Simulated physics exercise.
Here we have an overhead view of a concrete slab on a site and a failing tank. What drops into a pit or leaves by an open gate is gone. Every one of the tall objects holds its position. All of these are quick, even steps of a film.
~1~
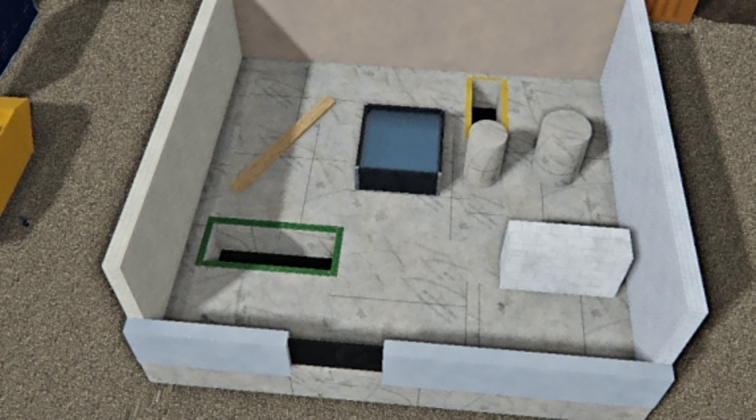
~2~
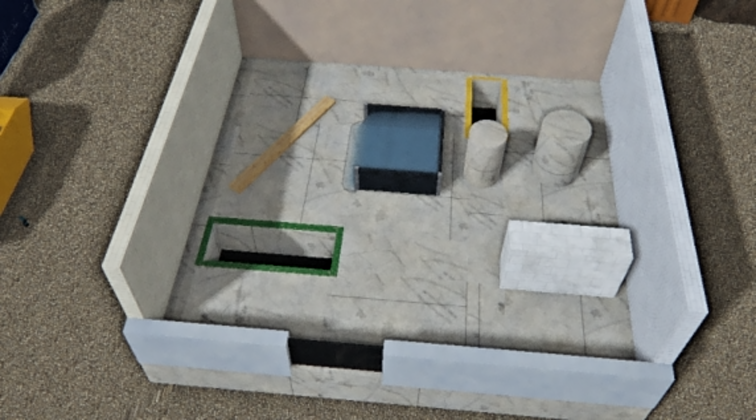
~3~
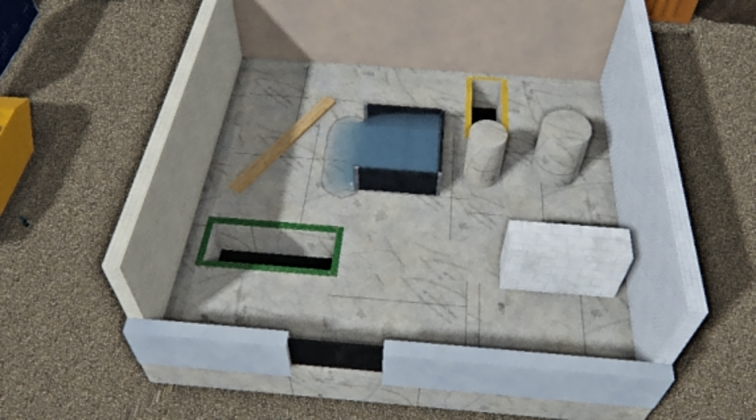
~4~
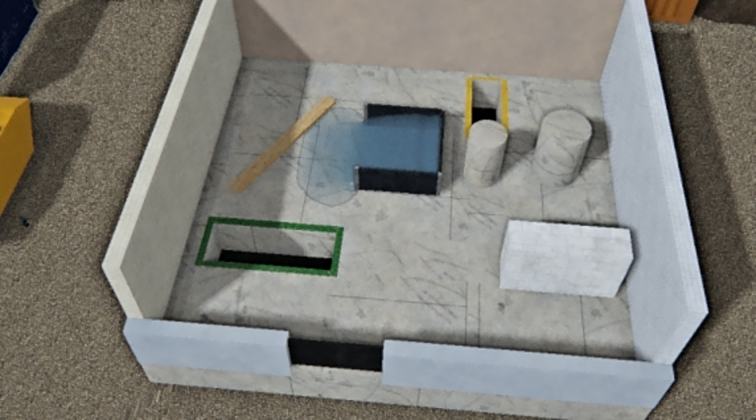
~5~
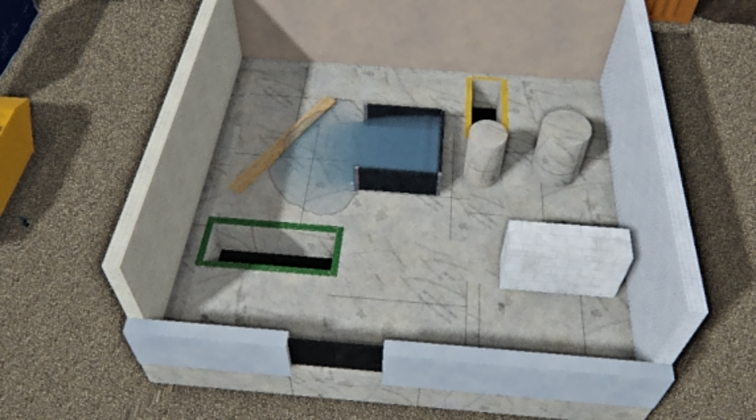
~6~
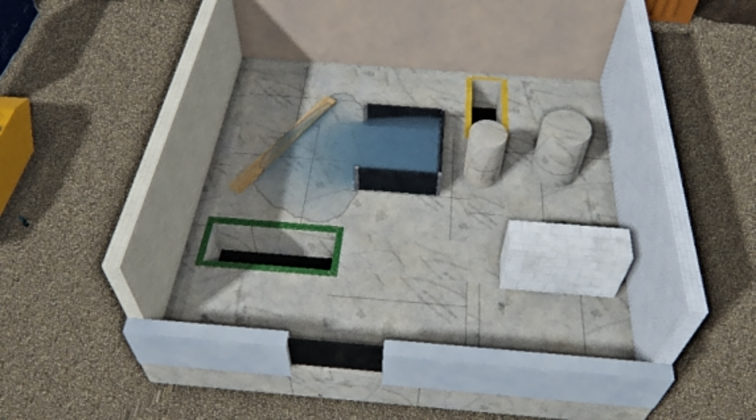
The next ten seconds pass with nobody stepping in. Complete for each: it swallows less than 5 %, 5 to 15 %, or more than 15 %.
Completed: The gate swallows less than 5 %; the yellow pit swallows 5 to 15 %; the green pit swallows more than 15 %.
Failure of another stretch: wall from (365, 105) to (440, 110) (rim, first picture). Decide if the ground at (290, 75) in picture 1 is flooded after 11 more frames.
At that point: Swamped.
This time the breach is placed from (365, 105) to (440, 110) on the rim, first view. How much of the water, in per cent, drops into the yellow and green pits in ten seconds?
The yellow pit gets 40 per cent and the green pit 10 per cent.
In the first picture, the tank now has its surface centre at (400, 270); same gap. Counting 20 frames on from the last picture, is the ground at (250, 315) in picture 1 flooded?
Outcome at the given point: Swamped.
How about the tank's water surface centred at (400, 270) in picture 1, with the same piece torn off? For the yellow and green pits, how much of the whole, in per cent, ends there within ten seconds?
Per cent: Yellow 0, green 75.
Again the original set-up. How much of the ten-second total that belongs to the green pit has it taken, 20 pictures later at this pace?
Around 45 percent.
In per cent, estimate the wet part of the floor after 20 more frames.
Estimated share: Around 25 %.
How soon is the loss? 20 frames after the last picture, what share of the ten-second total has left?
Roughly 40 percent.
A moment on, water covers 20 % of the floor; the gate 0 %, the yellow pit 0 %, the green pit 1 %.
Next, water covers 25 % of the floor; the gate 0 %, the yellow pit 0 %, the green pit 6 %.
Then, water covers 25 % of the floor; the gate 0 %, the yellow pit 0 %, the green pit 21 %.
Later, water covers 35 % of the floor; the gate 0 %, the yellow pit 0 %, the green pit 38 %.
In the end, water covers 35 % of the floor; the gate 0 %, the yellow pit 7 %, the green pit 49 %.
